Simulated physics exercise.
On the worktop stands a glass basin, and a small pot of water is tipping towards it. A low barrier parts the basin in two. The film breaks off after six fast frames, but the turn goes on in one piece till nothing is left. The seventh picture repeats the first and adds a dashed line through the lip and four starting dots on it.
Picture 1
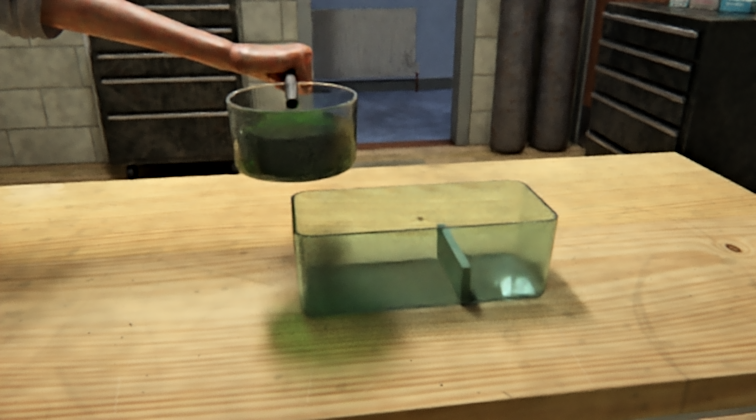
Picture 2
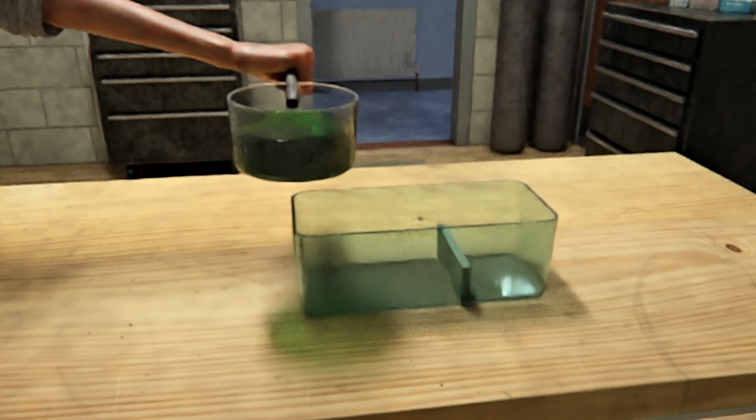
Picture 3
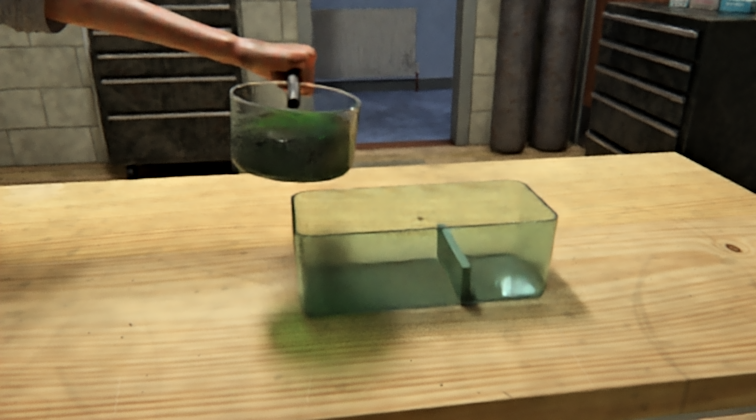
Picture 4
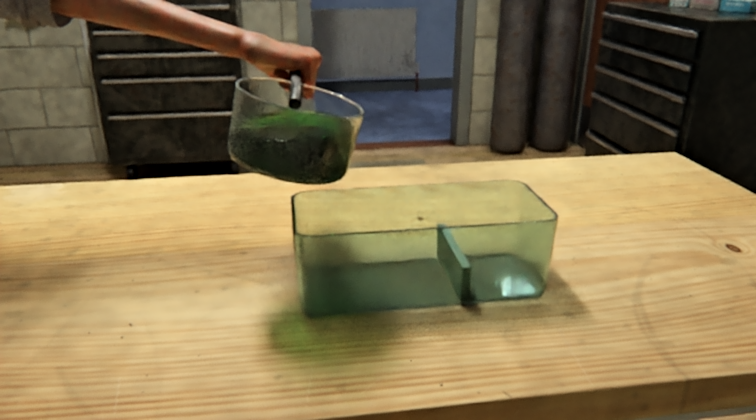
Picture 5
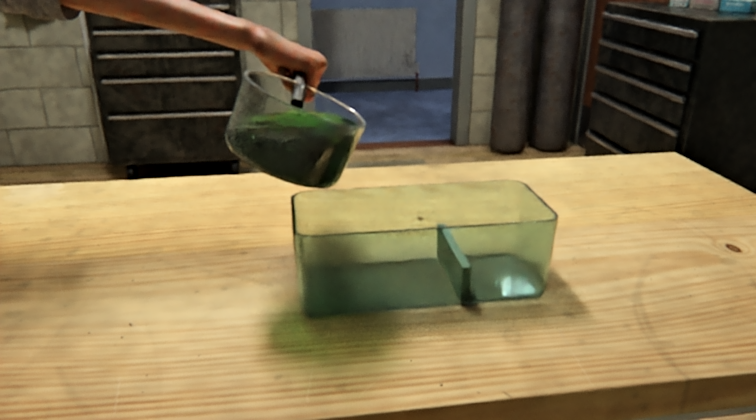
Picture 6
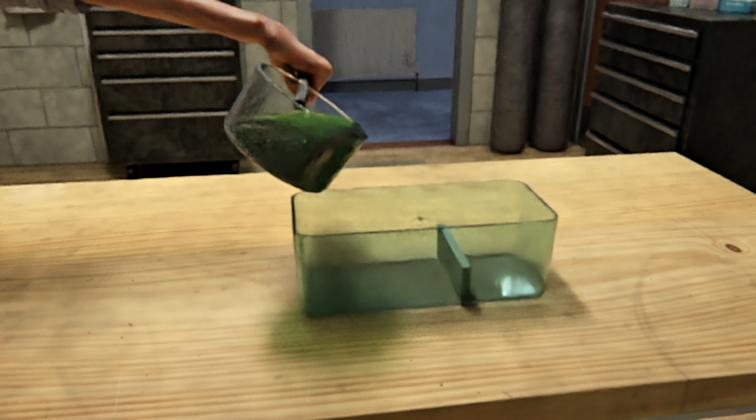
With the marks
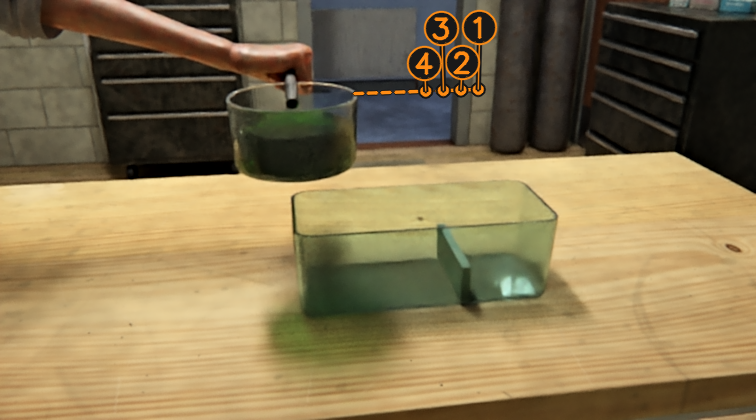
A hand holds a clear glass pot of dark green water upright above a glass basin on a wooden worktop, the basin parted by a low barrier. The hand then tilts the pot steadily to the right, and the water reaches its lowered lip.
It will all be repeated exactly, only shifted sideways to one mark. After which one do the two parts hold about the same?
Go for 4.
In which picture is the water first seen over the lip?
In picture 6.
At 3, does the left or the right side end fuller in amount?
The right side.
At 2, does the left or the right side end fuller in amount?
The right side.
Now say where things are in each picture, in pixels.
Upright, lip at (354, 93); basin from (301, 313) to (544, 293); top of the wall at (453, 243); nothing has left yet.
Upright, lip at (355, 95); nothing has left yet.
Tipped about 7°, lip at (358, 100); nothing has left yet.
Tipped about 14°, lip at (361, 109); nothing has left yet.
Tipped about 25°, lip at (363, 121); nothing has left yet.
Tipped about 37°, lip at (363, 135); water is over the lip, down to (363, 135).
On the marked copy, 1 at (478, 89); 2 at (460, 90); 3 at (443, 90); 4 at (425, 91).
For dot 1, about 13 % ends left of the wall and 87 % right of it.
For dot 2, about 8 % ends left of the wall and 92 % right of it.
For dot 3, about 29 % ends left of the wall and 71 % right of it.
For dot 4, about 49 % ends left of the wall and 50 % right of it.
